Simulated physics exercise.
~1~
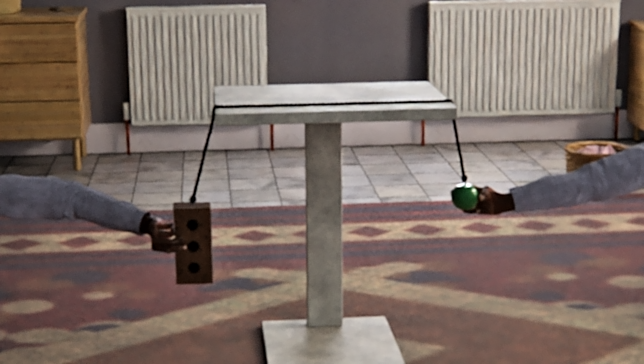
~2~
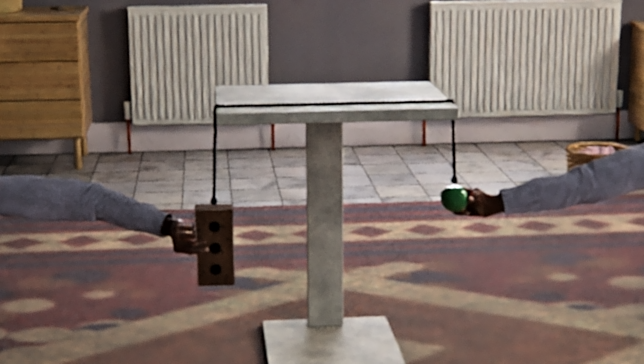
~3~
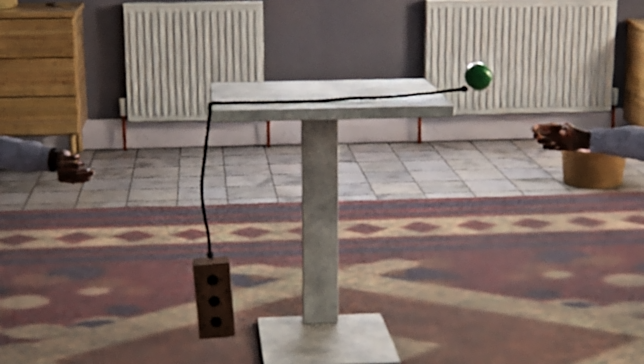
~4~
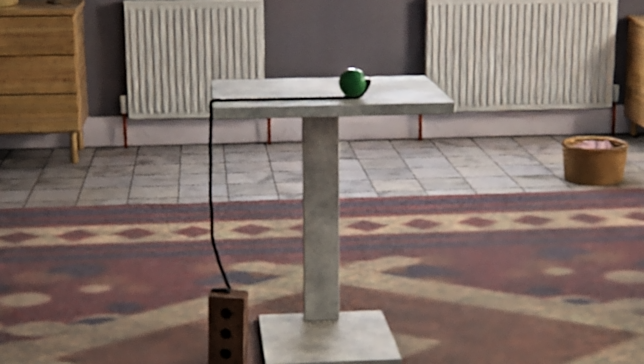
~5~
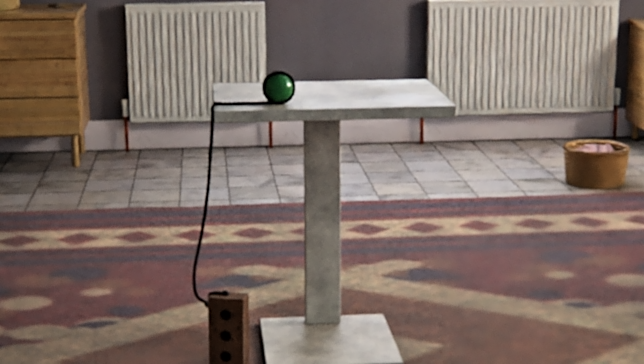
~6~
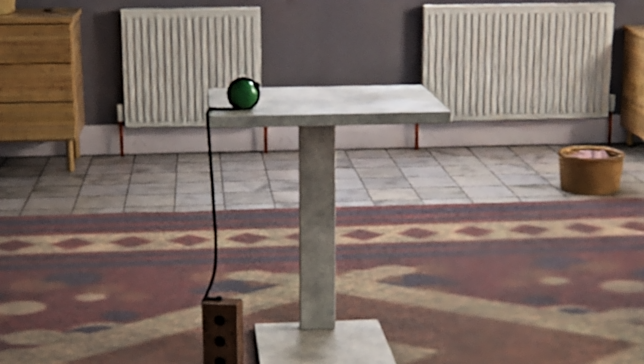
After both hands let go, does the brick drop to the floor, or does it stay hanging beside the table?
The brick drops to the floor as the cord sinks on the left side, and the round green object is pulled up onto the tabletop.
A pale grey pedestal table stands on a patterned reddish rug, seen from the front in a room with white radiators and wooden drawers behind. A dark cord crosses its top, tied to a brown brick with three holes on the left and a round green object on the right, each held by a hand. Both hands let go and draw back; the brick drops while the green object swings up above the right edge. The brick lands on the floor, tilting slightly, as the green object travels left across the tabletop. It comes to rest near the left edge, with the cord hanging down to the brick.
